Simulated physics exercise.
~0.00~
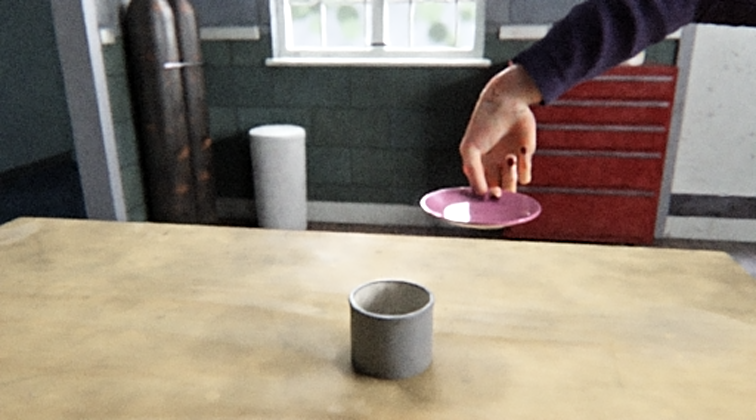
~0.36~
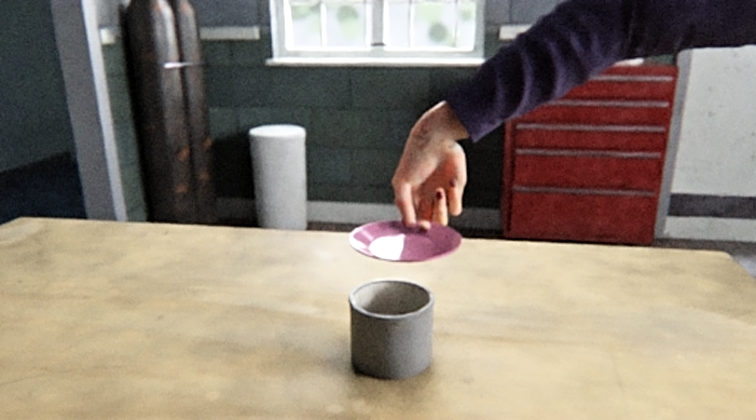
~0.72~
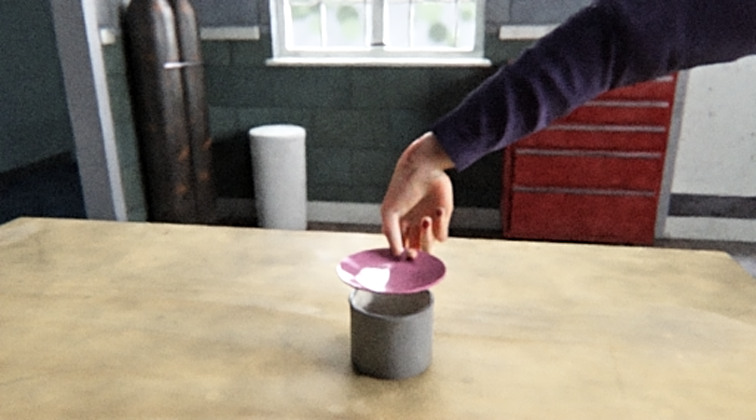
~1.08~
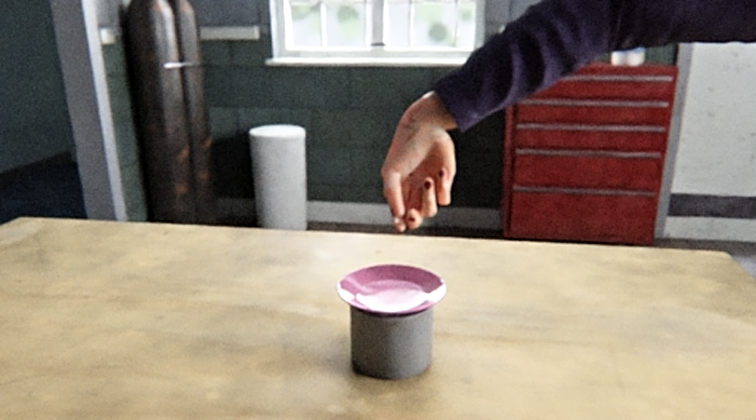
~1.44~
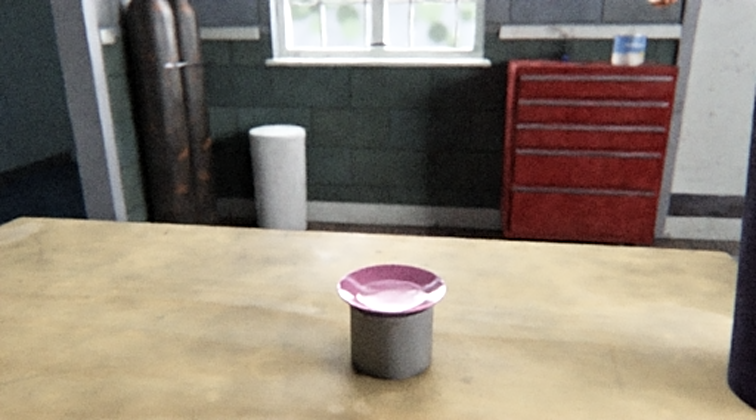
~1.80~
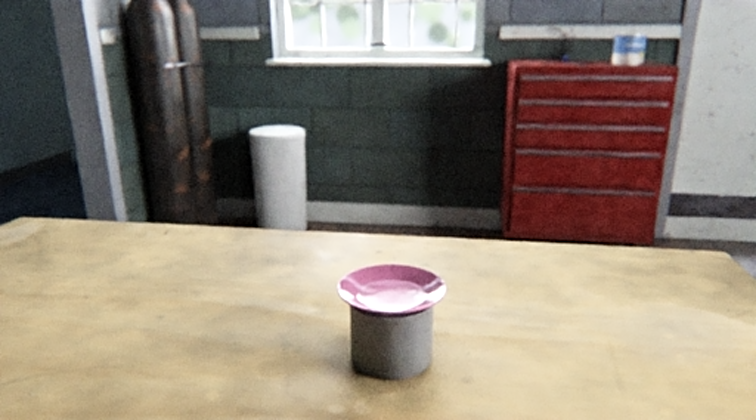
A pink saucer, held from above by a hand in a dark sleeve, hovers to the right of an open grey pot on a wooden table. The hand carries it left and down until it hangs over the pot, then lowers it further toward the rim. The saucer settles on top, and the fingers let go and lift away without pushing it. The arm then withdraws to the right and leaves the view. The saucer stays still on the grey pot, covering its opening like a lid, with a red drawer cabinet standing behind.
